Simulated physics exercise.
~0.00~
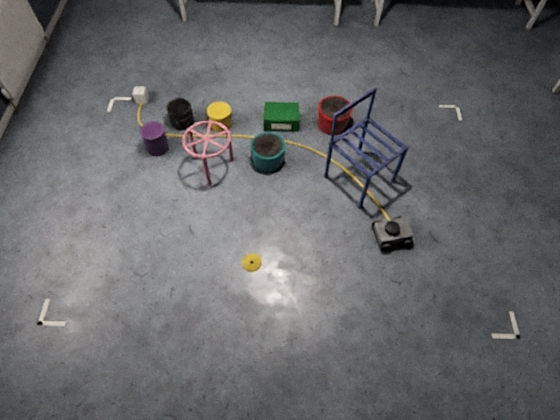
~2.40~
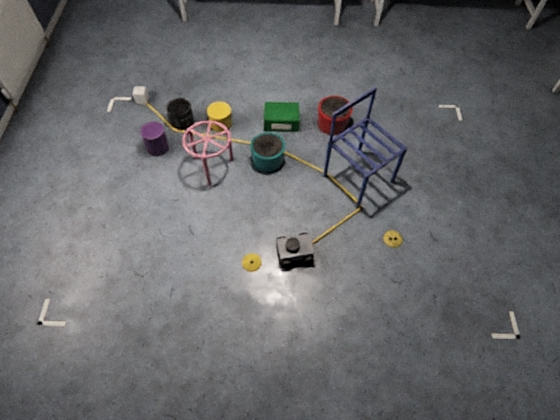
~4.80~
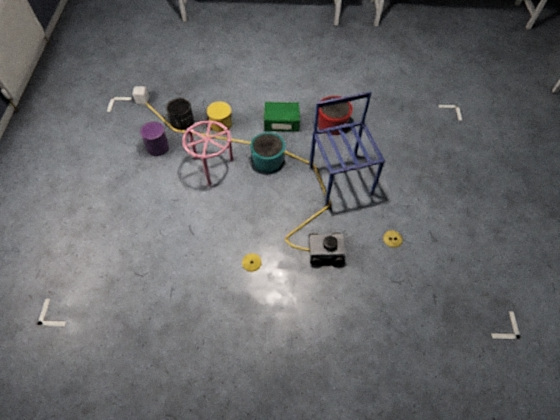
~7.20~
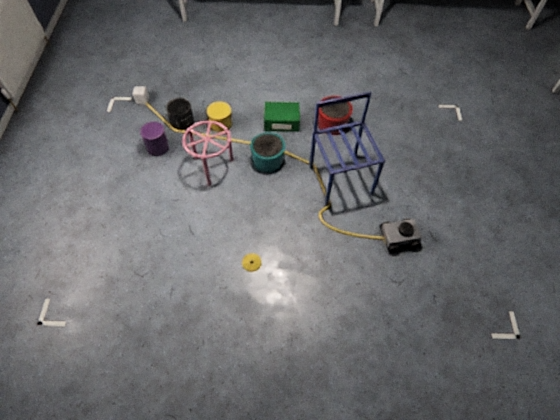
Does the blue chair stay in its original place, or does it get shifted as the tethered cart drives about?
The blue chair gets shifted, ending a little to the left of where it started and turned at a different angle.
In this clip, a small cart tethered by a yellow lead drives left across a gray floor past stools, bins and pots, then heads back right. The blue chair shifts left and turns along the way, and the cart ends at the right with its lead curving loosely.
